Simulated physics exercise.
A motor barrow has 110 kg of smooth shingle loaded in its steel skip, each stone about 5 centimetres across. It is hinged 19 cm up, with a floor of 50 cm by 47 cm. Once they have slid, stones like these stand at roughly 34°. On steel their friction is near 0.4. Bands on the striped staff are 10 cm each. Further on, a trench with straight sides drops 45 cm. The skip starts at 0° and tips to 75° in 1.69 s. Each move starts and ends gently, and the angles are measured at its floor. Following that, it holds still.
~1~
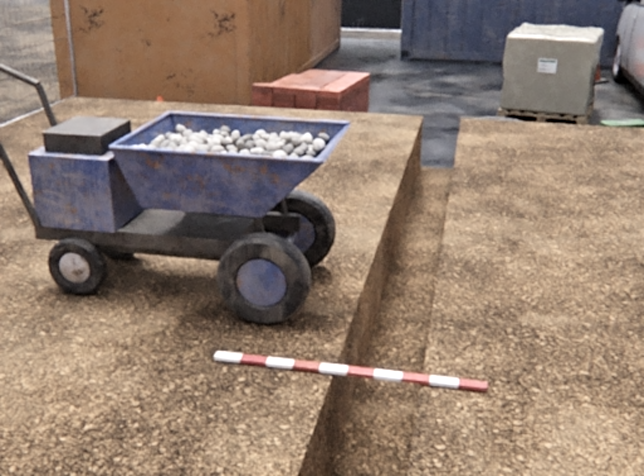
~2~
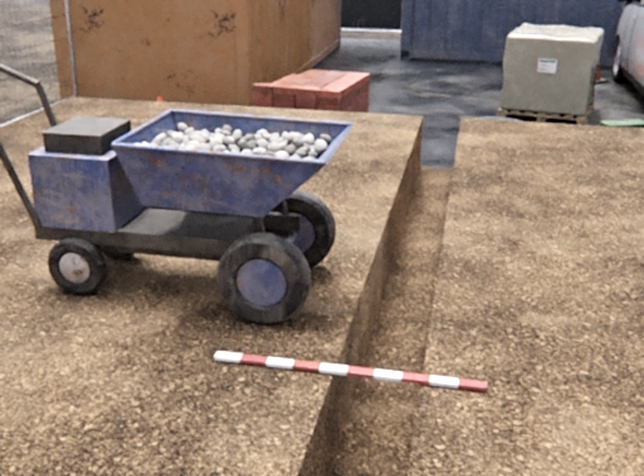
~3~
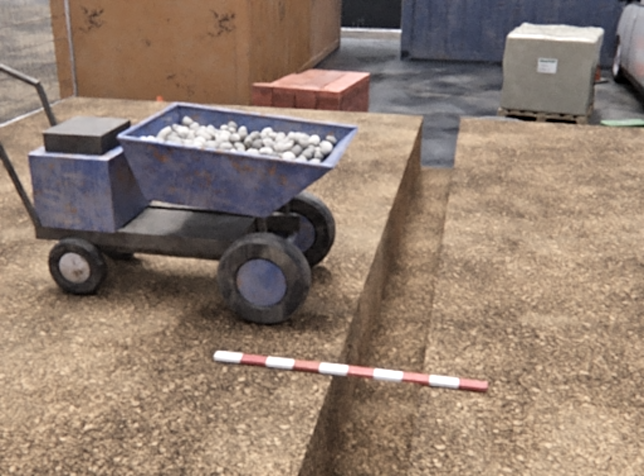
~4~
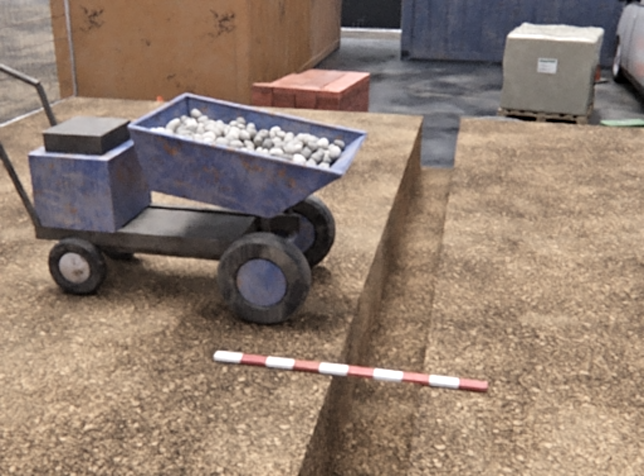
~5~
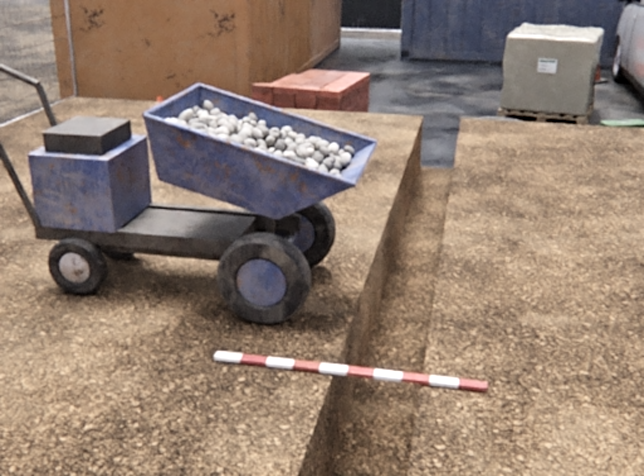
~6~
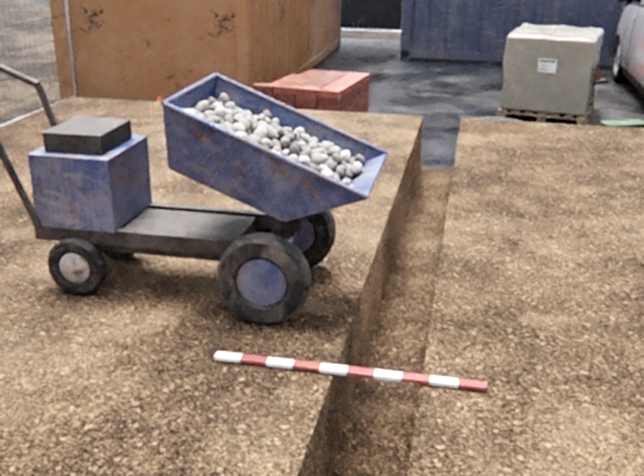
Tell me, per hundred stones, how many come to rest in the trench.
37 per hundred.
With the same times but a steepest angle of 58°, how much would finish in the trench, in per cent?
Then about 40 per cent.
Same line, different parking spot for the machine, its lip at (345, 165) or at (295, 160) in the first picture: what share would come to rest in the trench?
Roughly 5 in a hundred from the first, 70 in a hundred from the second.
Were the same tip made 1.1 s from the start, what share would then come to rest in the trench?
That works out at about 30 in a hundred.
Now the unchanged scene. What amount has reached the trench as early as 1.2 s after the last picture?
By that point it's something like 20 in a hundred.
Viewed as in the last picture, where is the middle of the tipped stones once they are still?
Around (467, 308).
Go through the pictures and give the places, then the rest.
In the first frame, the skip is at 0°, its lip at (322, 162); the top of the load is at (254, 140).
In the second frame, lip at (325, 164), floor tilted 1°, highest stones at (245, 139).
In the third frame, the skip is at 4°, its lip at (332, 168); the top of the load is at (213, 135).
In the fourth frame, lip at (342, 175), floor tilted 9°, highest stones at (203, 126).
In the fifth frame, lip at (355, 185), floor tilted 15°, highest stones at (207, 116).
In the sixth frame, lip at (368, 198), floor tilted 22°, highest stones at (215, 106).
Then, 0.7 s after the last picture the floor is at 63°, 92 % in the skip, 4 % in the trench, 4 % past the trench; the foremost stones are at (450, 283).
Then, 1.2 s after the last picture the floor is at 75°, 17 % in the skip, 22 % in the trench, 60 % past the trench; the foremost stones are at (615, 333).
Then, 1.5 s after the last picture the floor is at 75°, 1 % in the skip, 34 % in the trench, 66 % past the trench; the foremost stones are past the picture's edge.
Then, 3.5 s after the last picture the floor is at 75°, 0 % in the skip, 37 % in the trench, 63 % past the trench; the foremost stones are past the picture's edge.
